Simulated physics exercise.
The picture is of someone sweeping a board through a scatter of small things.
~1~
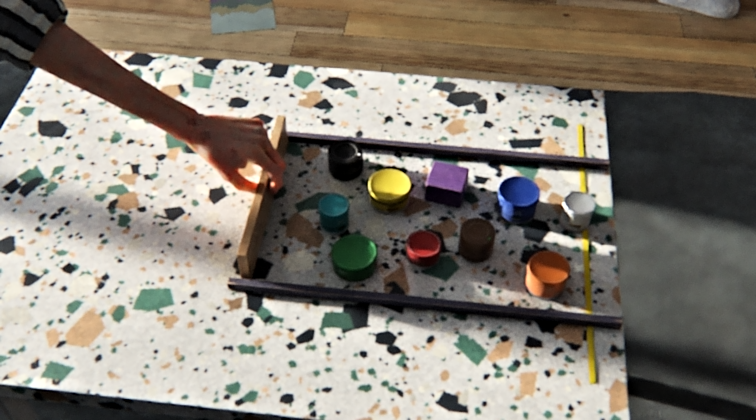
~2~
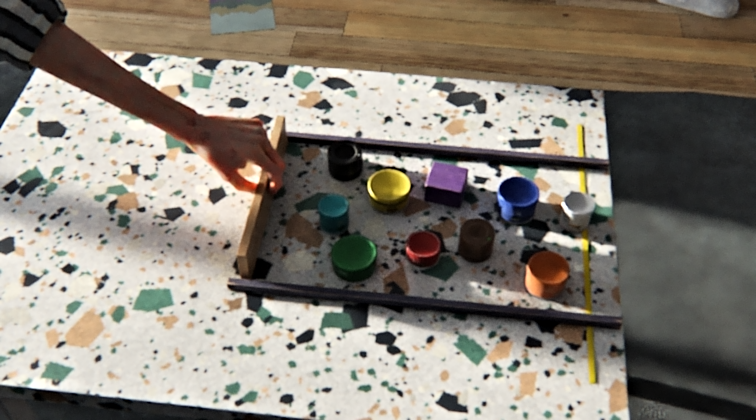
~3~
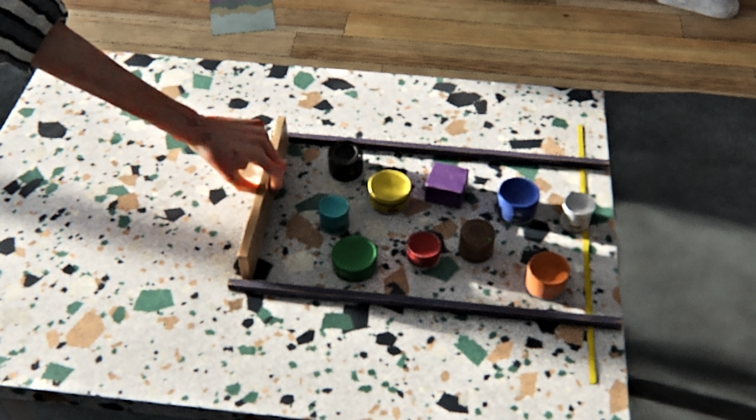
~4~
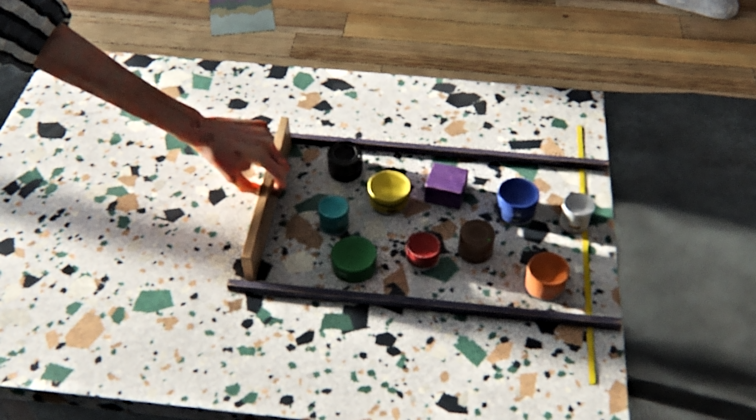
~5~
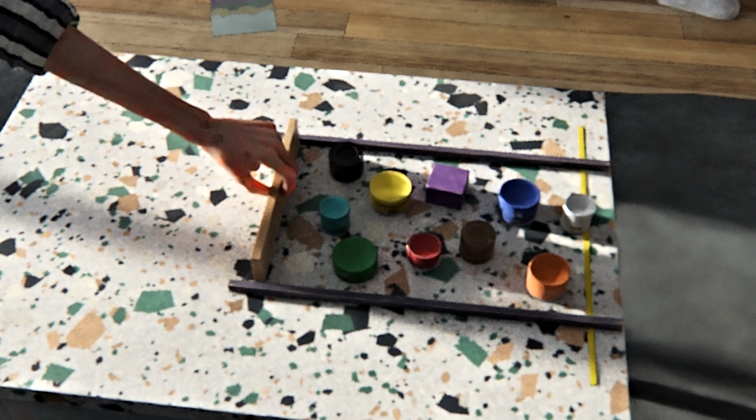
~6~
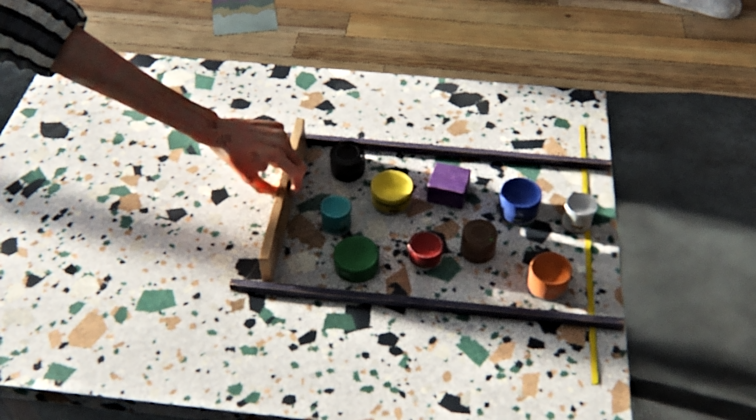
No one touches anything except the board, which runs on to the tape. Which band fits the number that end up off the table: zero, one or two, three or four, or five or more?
The band is five or more.
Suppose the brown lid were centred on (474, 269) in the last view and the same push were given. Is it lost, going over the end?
Placed like that, the brown lid ends up falling.
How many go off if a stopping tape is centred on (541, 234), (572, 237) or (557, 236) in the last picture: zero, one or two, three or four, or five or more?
In that order: One to two; three or four; just one or two.
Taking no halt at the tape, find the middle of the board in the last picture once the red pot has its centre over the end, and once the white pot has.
Approx. (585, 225) / approx. (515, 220) for the other.
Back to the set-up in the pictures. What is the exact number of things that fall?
Count of fallen: 6.
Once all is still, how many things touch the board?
At rest, 4 are in contact.
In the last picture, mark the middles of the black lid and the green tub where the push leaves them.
In the last picture the black lid sits at (604, 174) while the green tub sits at (615, 297).
Soon after, none off yet; white pot at rest near (579, 213); orange pot at rest near (549, 277); blue tin at rest near (520, 202).
Then, none off yet; white pot at rest near (579, 213); orange pot at rest near (549, 277); blue tin moved a little near (538, 204).
Further on, none off yet; white pot tipped well over near (643, 235); orange pot moved about its own width near (600, 282); blue tin moved well along near (603, 214).
At rest, the number that fall off is five or more; fallen, red pot, purple block, brown lid, blue tin, orange pot and white pot.
